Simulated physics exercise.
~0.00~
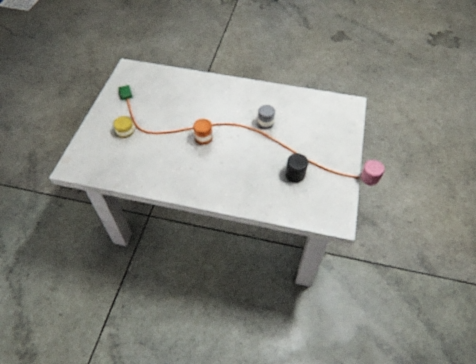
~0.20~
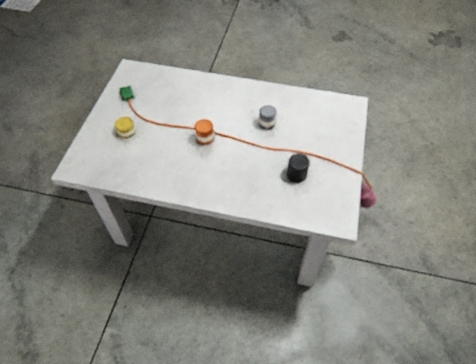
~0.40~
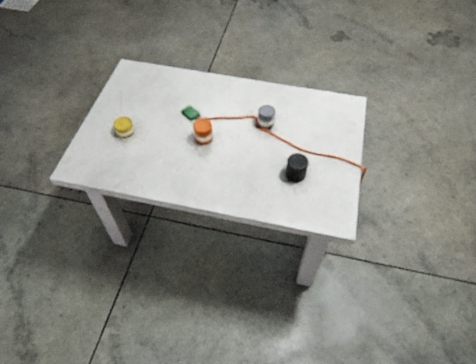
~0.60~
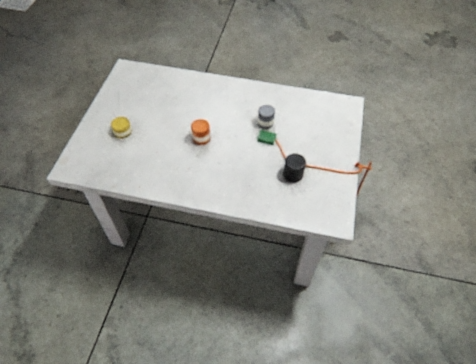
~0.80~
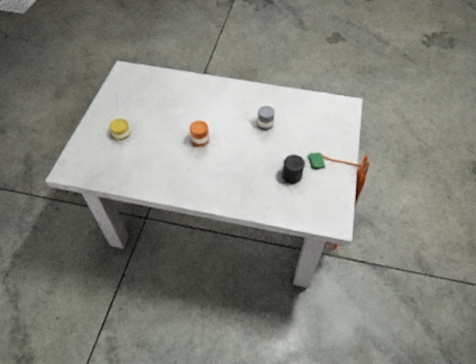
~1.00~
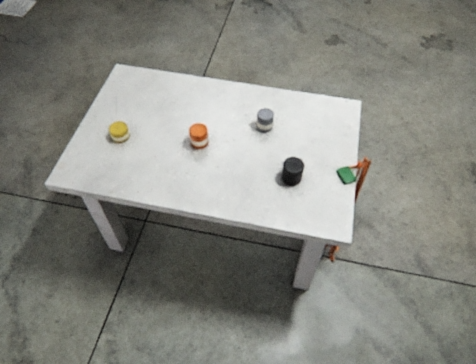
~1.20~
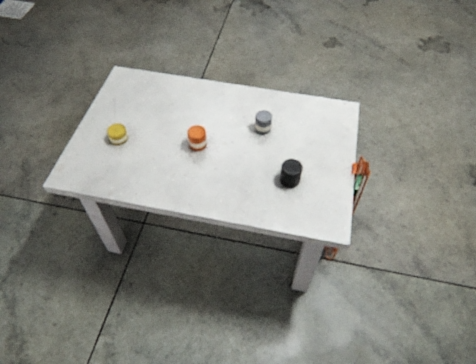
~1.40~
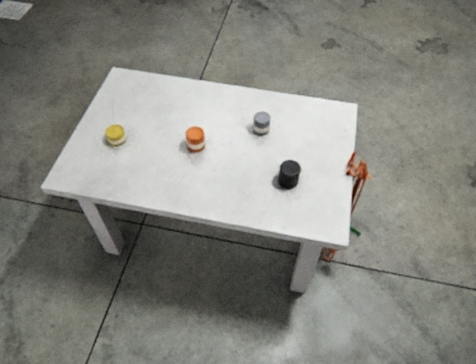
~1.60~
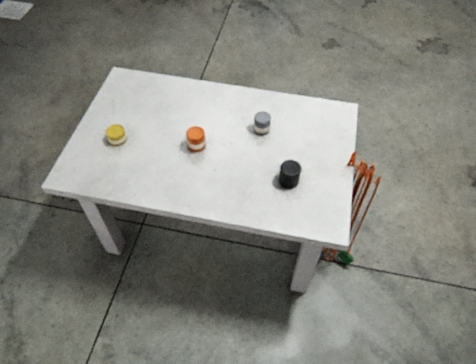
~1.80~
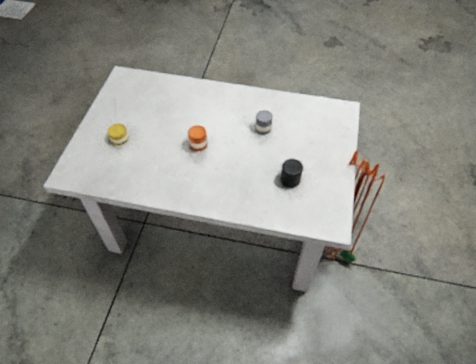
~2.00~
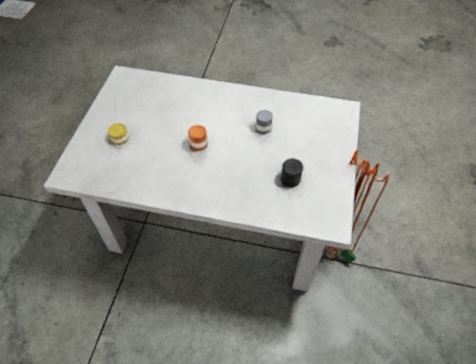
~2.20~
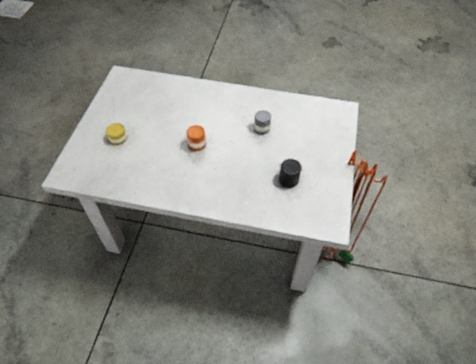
Pink speaker dropping off a white table's right edge, its orange cable dragging a green phone over while four containers stay put.
